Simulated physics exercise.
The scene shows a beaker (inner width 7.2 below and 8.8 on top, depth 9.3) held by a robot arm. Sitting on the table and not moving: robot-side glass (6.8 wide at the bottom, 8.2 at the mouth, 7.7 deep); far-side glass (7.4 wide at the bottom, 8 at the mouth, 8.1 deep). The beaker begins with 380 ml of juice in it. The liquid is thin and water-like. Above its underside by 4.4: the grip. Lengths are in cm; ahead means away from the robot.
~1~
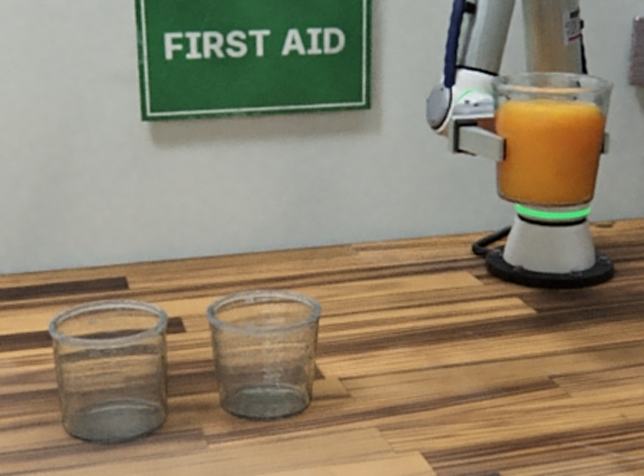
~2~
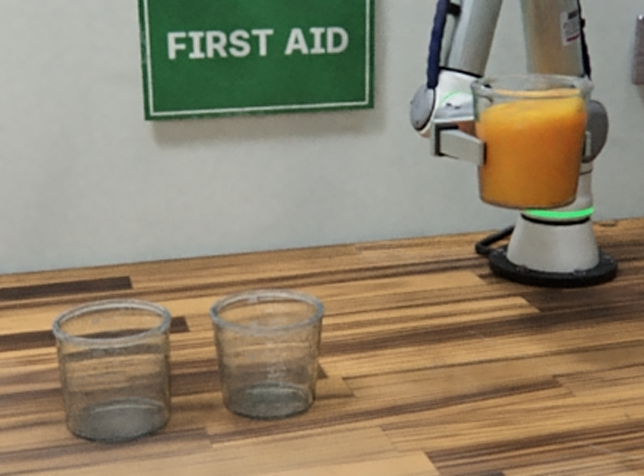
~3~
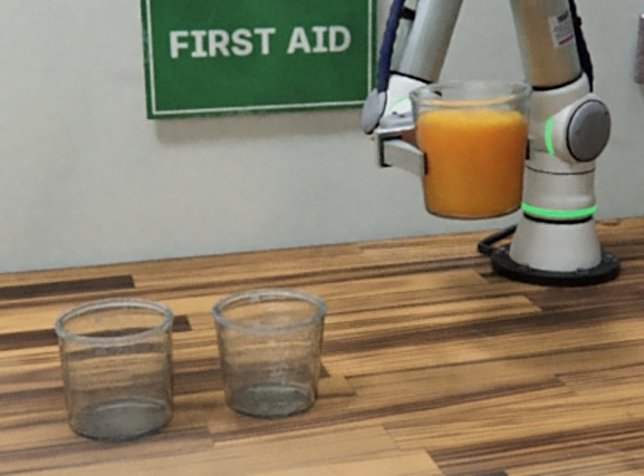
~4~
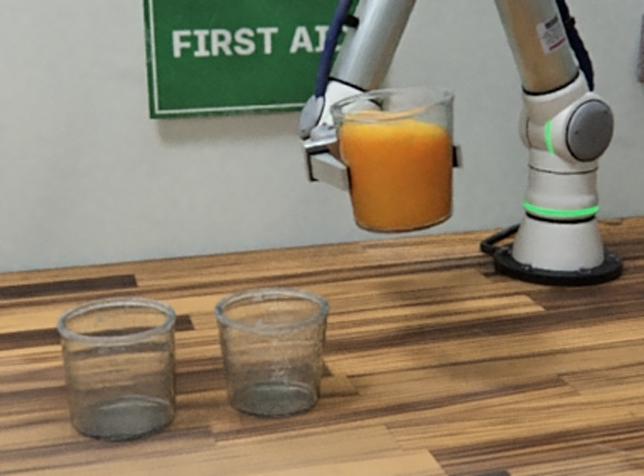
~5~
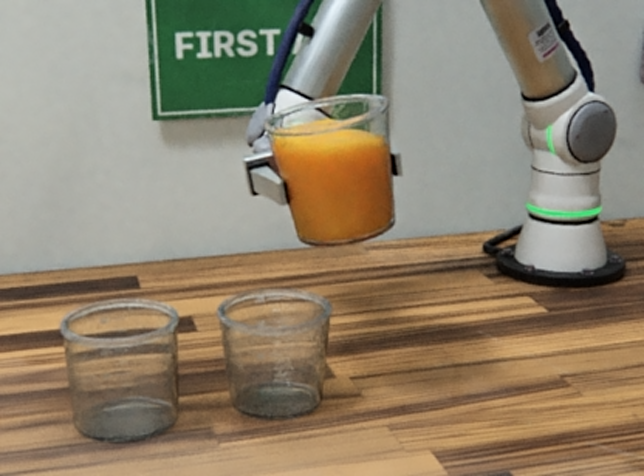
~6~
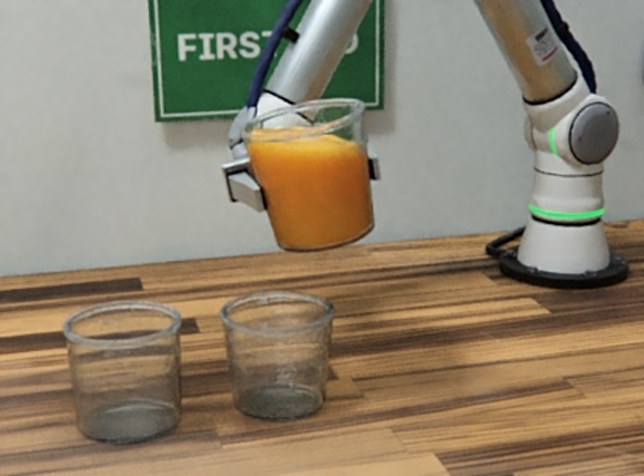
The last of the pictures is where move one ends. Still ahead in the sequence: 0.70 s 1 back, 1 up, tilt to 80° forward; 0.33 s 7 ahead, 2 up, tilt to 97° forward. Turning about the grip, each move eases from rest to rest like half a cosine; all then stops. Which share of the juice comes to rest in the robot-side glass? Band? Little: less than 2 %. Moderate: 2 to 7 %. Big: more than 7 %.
Little.
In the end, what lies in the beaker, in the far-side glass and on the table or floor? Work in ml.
Roughly 0, 170, 210 ml.
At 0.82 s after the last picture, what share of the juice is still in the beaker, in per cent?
Around 40 %.
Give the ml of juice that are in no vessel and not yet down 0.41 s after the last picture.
Roughly 25 ml.
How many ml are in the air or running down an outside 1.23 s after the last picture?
Roughly 20 ml at that moment.
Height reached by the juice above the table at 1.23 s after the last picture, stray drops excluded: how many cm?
17 cm.
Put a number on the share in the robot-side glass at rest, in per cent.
Share at the end: Approx. 0 %.
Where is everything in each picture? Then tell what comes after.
In the first picture, beaker middle at (548, 141), level; upper third of the juice around (550, 113), from x 500 to 600, top at y 95; 375 ml in the beaker.
In the second picture, beaker middle at (529, 143), tilted 1° forward; upper third of the juice around (536, 115), from x 480 to 585, top at y 90.
In the third picture, beaker middle at (472, 151), tilted 4° forward; upper third of the juice around (471, 122), from x 420 to 525, top at y 100.
In the fourth picture, beaker middle at (398, 162), tilted 7° forward; upper third of the juice around (393, 133), from x 340 to 445, top at y 115.
In the fifth picture, beaker middle at (337, 173), tilted 10° forward; upper third of the juice around (330, 144), from x 275 to 390, top at y 120.
In the sixth picture, beaker middle at (314, 178), tilted 11° forward; upper third of the juice around (304, 149), from x 250 to 370, top at y 130; 375 ml in the beaker.
Then, 0.41 s later, tilted 55° forward, liquid up to 21 above the table; 350 ml in the beaker, 25 ml in the air or running down outside.
Then, 0.82 s later, tilted 85° forward, liquid up to 20 above the table; 150 ml in the beaker, 110 ml on the table or floor, 65 ml in the far-side glass, 50 ml in the air or running down outside.
Then, 1.23 s later, tilted 97° forward, liquid up to 25 above the table; 190 ml on the table or floor, 160 ml in the far-side glass, 5 ml in the beaker, 20 ml in the air or running down outside.
Then, 2.03 s later, tilted 97° forward, liquid up to 4 above the table; 210 ml on the table or floor, 170 ml in the far-side glass.
At rest, 210 ml on the table or floor, 170 ml in the far-side glass. That is 0 % in the robot-side glass.
